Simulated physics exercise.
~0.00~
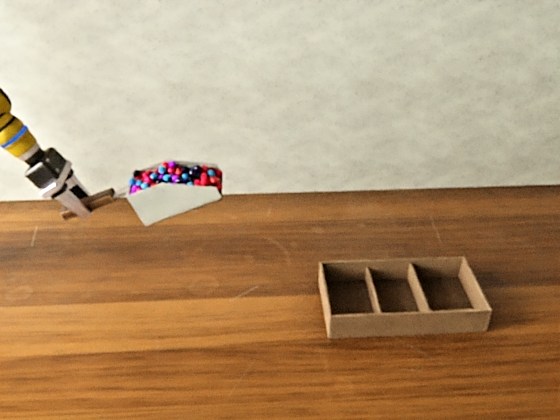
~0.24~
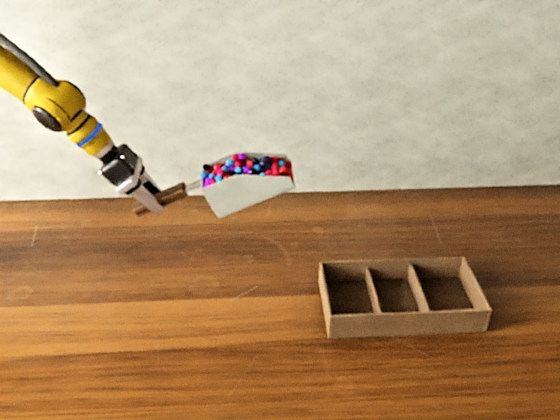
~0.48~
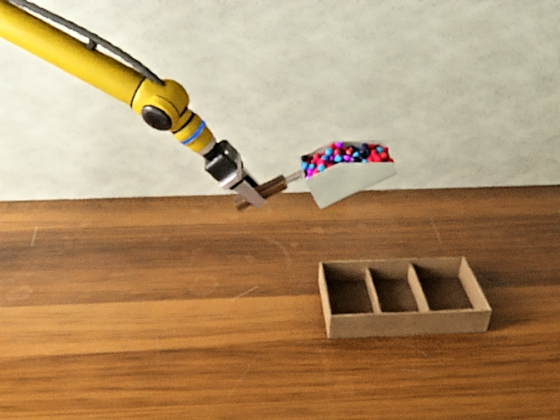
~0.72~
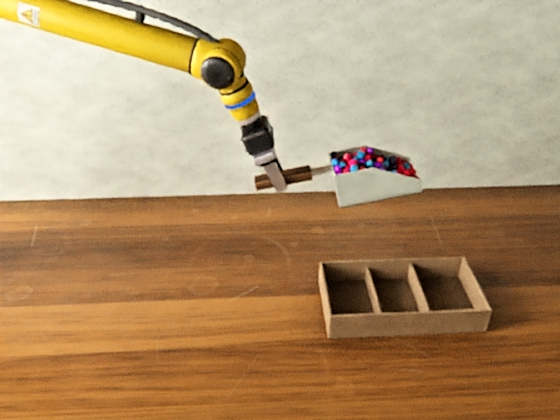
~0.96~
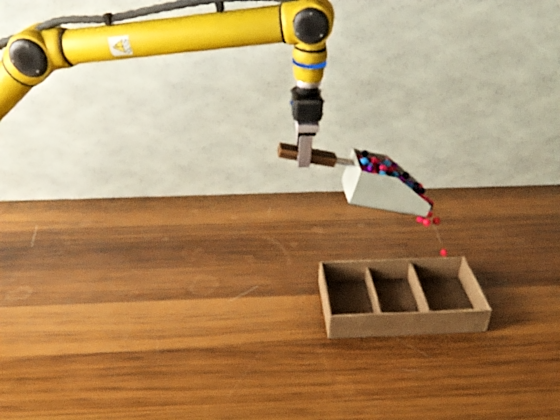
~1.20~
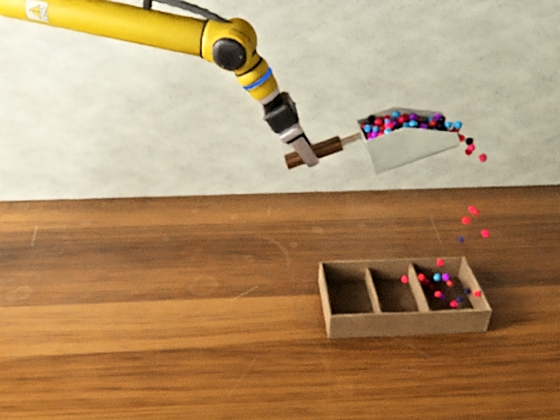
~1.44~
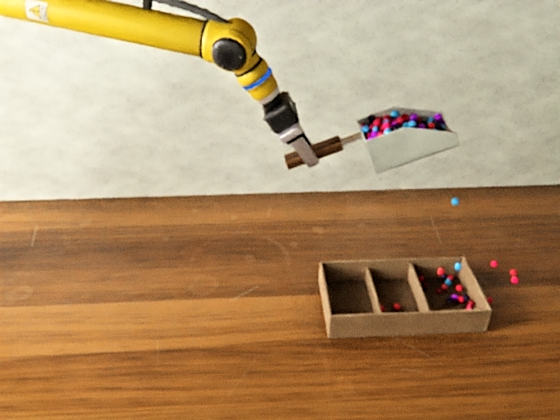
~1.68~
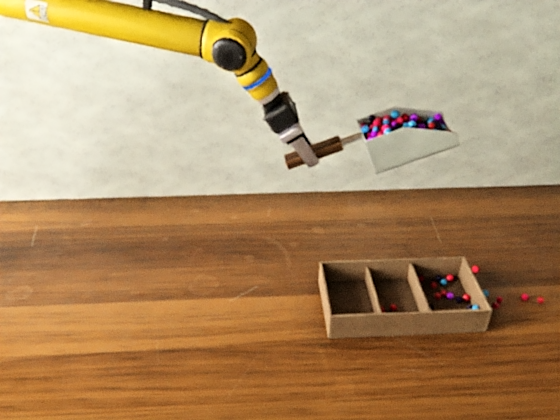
A robot arm carries a scoop of colourful sweets right, spilling some into and beyond a divided box.
